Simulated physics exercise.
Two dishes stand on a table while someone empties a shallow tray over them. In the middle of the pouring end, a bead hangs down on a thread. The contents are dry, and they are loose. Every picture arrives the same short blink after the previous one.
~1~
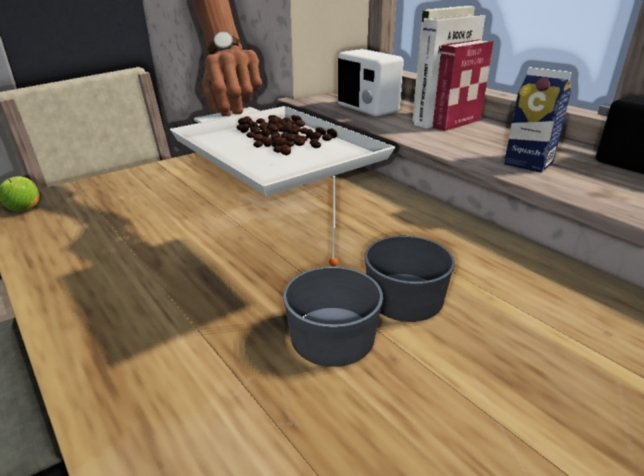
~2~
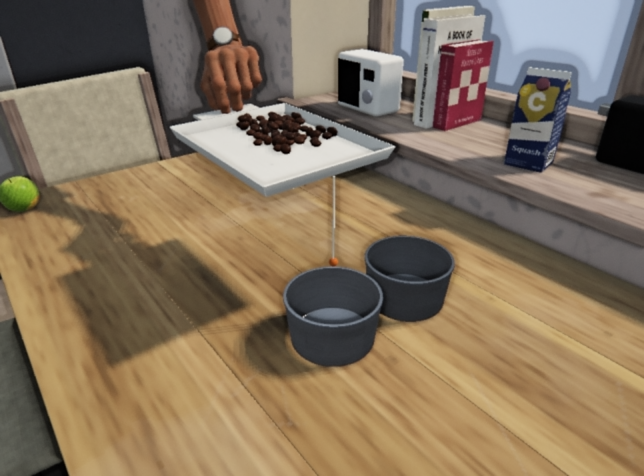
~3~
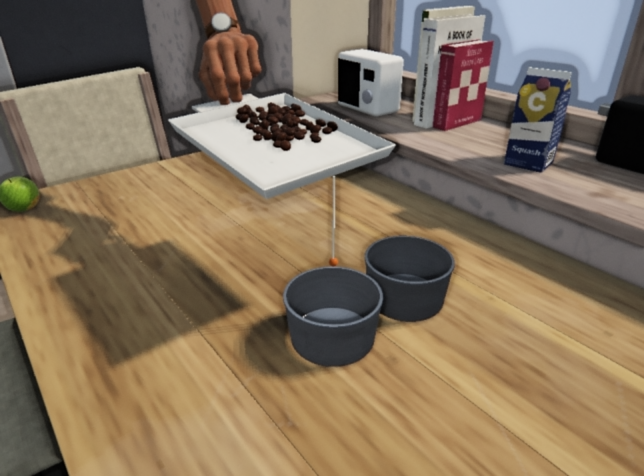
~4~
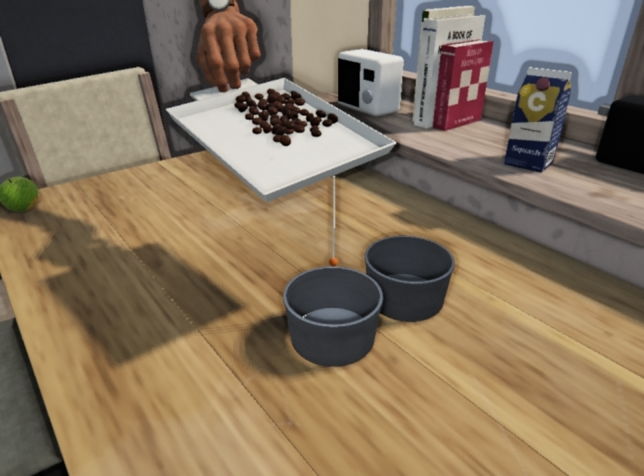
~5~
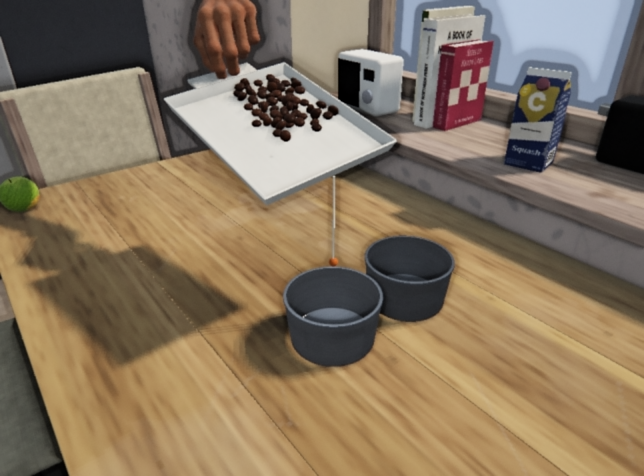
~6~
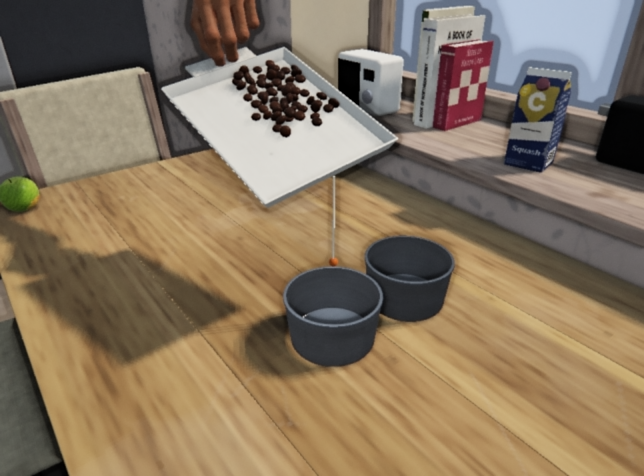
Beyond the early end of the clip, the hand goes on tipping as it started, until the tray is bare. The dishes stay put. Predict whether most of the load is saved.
Only a minority of it is saved.
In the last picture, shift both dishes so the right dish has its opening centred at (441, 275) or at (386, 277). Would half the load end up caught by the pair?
Catch, run one: Below the halfway mark; run two: Past the halfway mark.
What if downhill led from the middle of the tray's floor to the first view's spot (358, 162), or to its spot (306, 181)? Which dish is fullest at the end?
The first try favours the right of the two, the second the left of the two.
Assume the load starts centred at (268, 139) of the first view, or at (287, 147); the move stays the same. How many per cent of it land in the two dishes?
Around 40 percent the first time, around 50 percent the second.
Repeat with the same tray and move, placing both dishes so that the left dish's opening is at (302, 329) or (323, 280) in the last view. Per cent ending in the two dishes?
It would be near 90 per cent first and near 10 per cent second.
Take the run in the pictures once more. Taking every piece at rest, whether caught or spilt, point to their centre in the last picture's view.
Somewhere around (285, 375) in the final view.
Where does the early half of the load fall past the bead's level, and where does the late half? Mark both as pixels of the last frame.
The early half goes through (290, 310), the late half through (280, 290).
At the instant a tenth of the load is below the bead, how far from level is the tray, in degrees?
Near 70 degrees.
Soon, tray tipped steeply; about two thirds on the tray; about a third in the air.
A while on, tray tipped past a quarter turn; about a third in the left dish; about two thirds outside both.
Towards the end, tray tipped past a quarter turn; about a third in the left dish; about two thirds outside both.
Finally, tray tipped past a quarter turn; about a third in the left dish; none in the right dish; about two thirds outside both.
